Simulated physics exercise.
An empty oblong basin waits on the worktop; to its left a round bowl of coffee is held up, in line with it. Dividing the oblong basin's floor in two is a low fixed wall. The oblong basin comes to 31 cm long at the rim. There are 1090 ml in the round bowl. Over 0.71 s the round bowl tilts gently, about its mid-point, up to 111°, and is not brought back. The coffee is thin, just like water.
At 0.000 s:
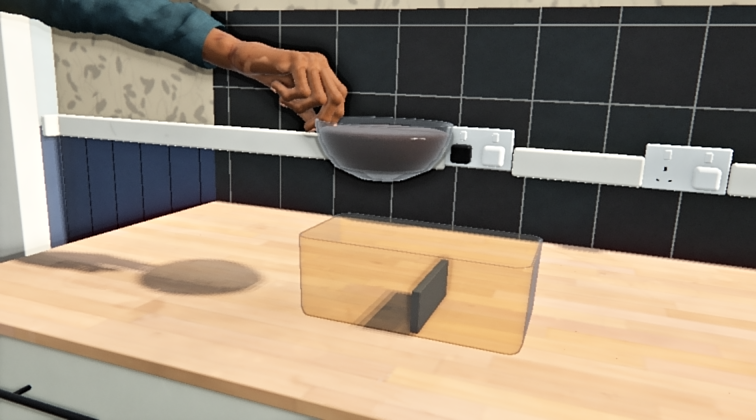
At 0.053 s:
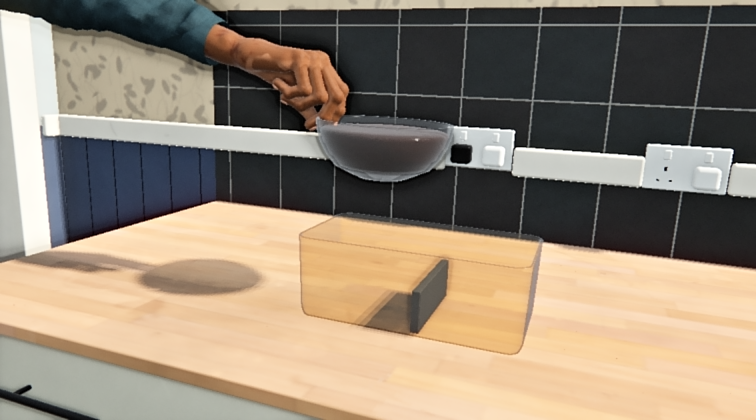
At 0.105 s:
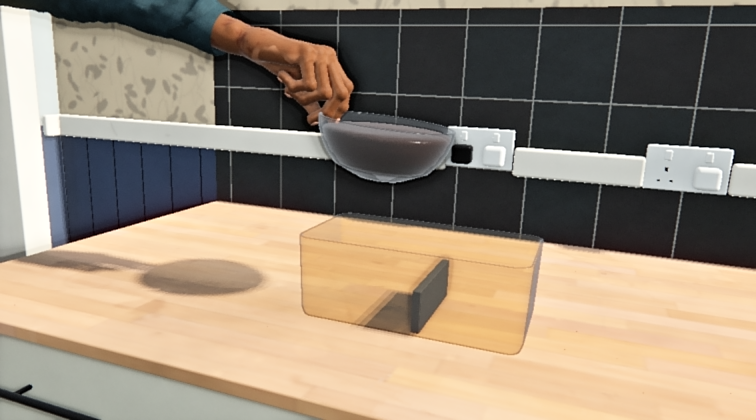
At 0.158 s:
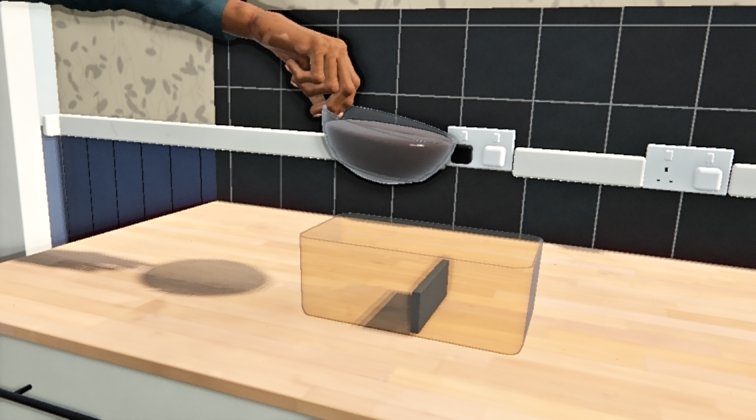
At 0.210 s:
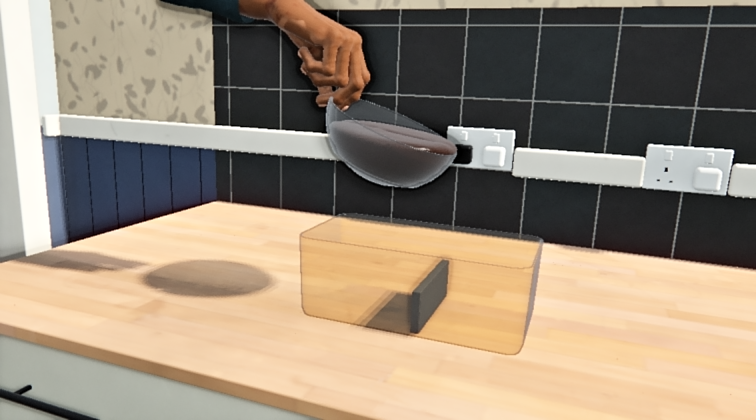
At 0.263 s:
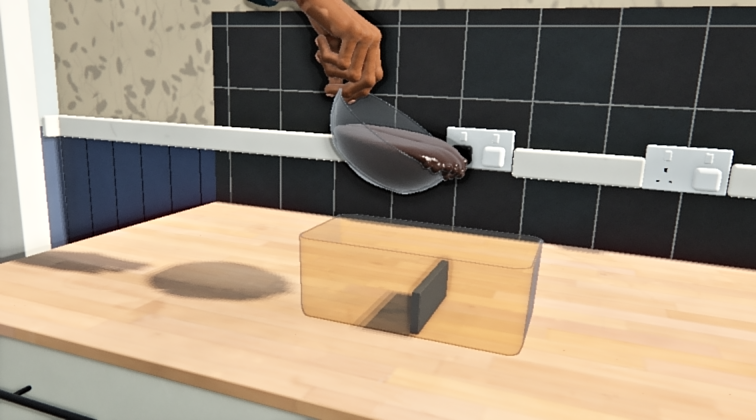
On a wooden kitchen worktop, a hand held a clear round bowl of dark liquid above an empty see-through oblong basin, then gradually tilted it rightward until some liquid slipped over its right rim.
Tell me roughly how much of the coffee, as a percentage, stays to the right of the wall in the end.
Around 64 per cent stays on the right.
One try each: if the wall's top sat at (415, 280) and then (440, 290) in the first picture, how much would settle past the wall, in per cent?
Roughly 65 per cent, then 45 per cent.
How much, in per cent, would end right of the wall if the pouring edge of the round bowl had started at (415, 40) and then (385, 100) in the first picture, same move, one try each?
Try 1: Approx. 55 %; try 2: Approx. 20 %.
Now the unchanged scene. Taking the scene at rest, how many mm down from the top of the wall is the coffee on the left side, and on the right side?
Near 46 mm for the left and near 22 mm for the right.
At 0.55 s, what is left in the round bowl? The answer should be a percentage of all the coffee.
Close to 6 percent of the liquid remains at that time.
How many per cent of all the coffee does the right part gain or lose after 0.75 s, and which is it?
Result: An increase, close to 8.
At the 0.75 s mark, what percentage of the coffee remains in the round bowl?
I reckon near 0 per cent still sits there.
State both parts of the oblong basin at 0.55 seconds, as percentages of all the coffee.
Left: Around 1. Right: Around 74.
By 0.55 s the tilt is 97° and 6 per cent is still to pour, 1 is left of the wall and 75 right of it.
By 0.75 s the tilt is 111° and 0 per cent is still to pour, 14 is left of the wall and 56 right of it.
By 0.97 s the tilt is 111° and 0 per cent is still to pour, 17 is left of the wall and 73 right of it.
By 1.21 s the tilt is 111° and 0 per cent is still to pour, 26 is left of the wall and 65 right of it.
At rest 28 per cent lies left of the wall, 64 right of it and 8 outside.
